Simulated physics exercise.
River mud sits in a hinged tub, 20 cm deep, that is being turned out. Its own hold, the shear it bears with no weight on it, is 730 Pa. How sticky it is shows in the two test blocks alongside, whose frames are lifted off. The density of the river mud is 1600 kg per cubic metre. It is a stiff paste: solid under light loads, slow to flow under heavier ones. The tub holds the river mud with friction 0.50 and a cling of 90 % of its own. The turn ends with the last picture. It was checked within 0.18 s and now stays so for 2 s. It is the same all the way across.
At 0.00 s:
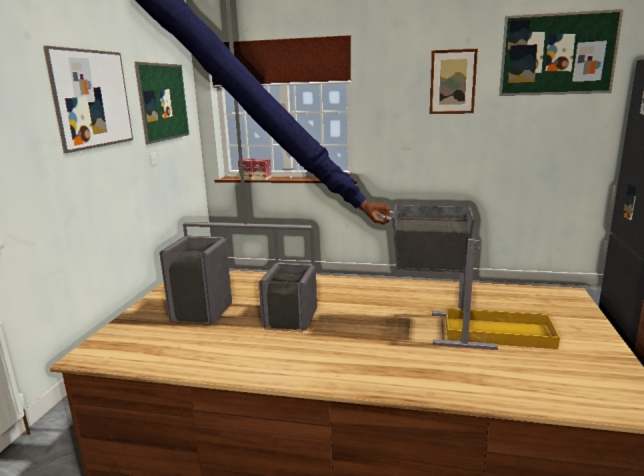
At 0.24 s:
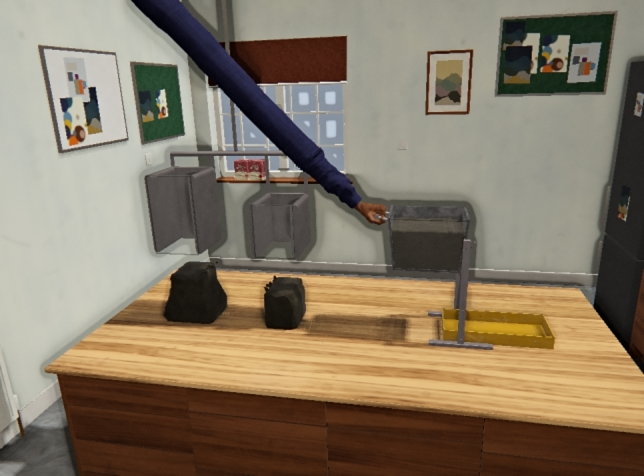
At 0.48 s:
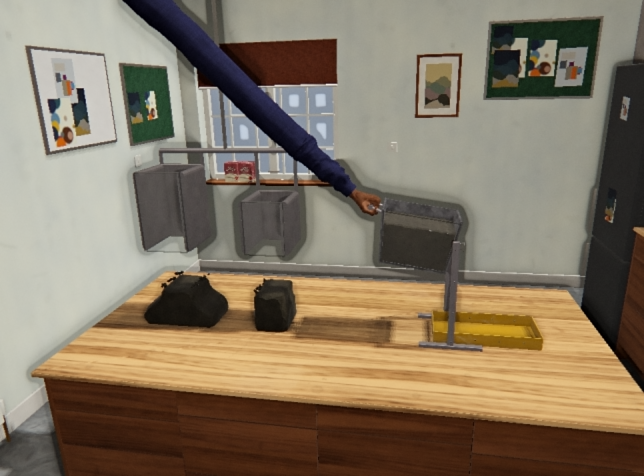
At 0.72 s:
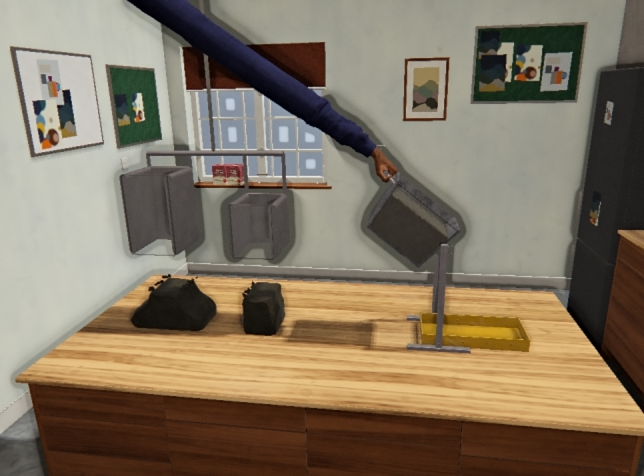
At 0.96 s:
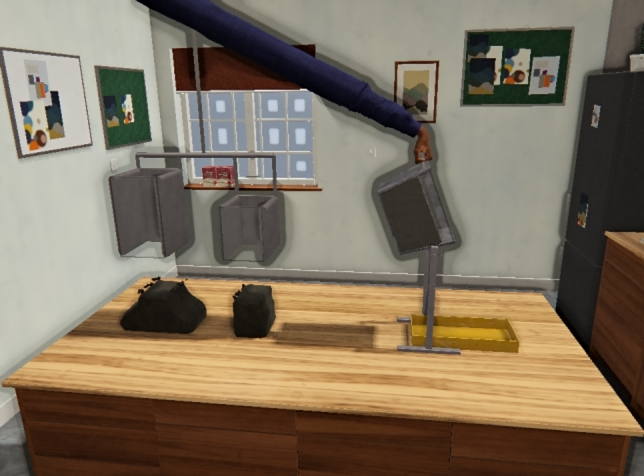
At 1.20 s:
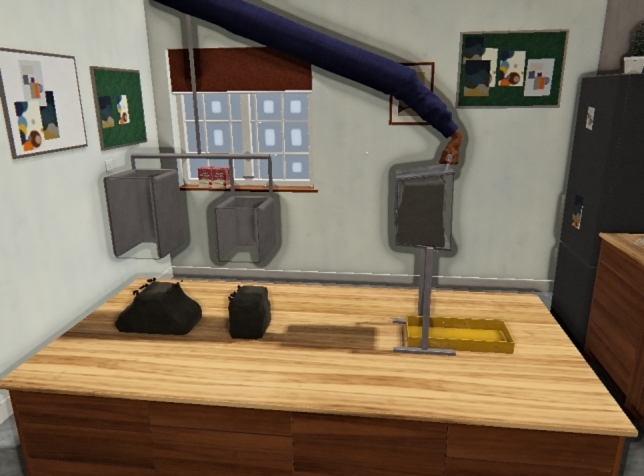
In a room with a wooden-topped counter, the casings around two dark blocks of mud rise off, and the left block slumps lower and wider while the smaller one sinks slightly. A blue-sleeved arm then turns the gray tub of mud above a yellow tray until it stands on its side.
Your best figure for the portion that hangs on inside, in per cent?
Expect roughly 45 %.
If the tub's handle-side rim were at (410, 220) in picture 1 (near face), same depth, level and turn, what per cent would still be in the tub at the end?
Then about 100 %.
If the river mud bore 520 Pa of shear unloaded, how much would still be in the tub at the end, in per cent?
Then about 35 %.
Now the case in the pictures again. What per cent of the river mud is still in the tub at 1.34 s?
Near 95 %.
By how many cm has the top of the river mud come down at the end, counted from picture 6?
Some 13 cm.
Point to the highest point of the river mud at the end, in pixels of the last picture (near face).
Near (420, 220).
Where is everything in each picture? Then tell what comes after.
The first picture shows handle-side rim at (394, 218), tilt 0 degrees; highest point of the river mud at (444, 231); test blocks 27 cm, 18 cm high (left to right).
The second picture shows handle-side rim at (390, 219), tilt 0 degrees; highest point of the river mud at (439, 232); test blocks 22 cm, 17 cm high (left to right).
The third picture shows handle-side rim at (384, 211), tilt 8 degrees; highest point of the river mud at (388, 224); test blocks 17 cm, 17 cm high (left to right).
The fourth picture shows handle-side rim at (399, 183), tilt 38 degrees; highest point of the river mud at (394, 196); test blocks 17 cm, 17 cm high (left to right).
The fifth picture shows handle-side rim at (431, 171), tilt 69 degrees; highest point of the river mud at (419, 179); test blocks 17 cm, 17 cm high (left to right).
The sixth picture shows handle-side rim at (454, 174), tilt 89 degrees; highest point of the river mud at (440, 184); test blocks 17 cm, 17 cm high (left to right).
By 1.34 s, the tub is at 89 degrees and holds 94 %.
By 1.51 s, the tub is at 89 degrees and holds 62 %.
By 1.68 s, the tub is at 89 degrees and holds 46 %.
By 1.85 s, the tub is at 89 degrees and holds 45 %.
By 3.20 s, at the end, the tub is at 89 degrees and holds 45 %.
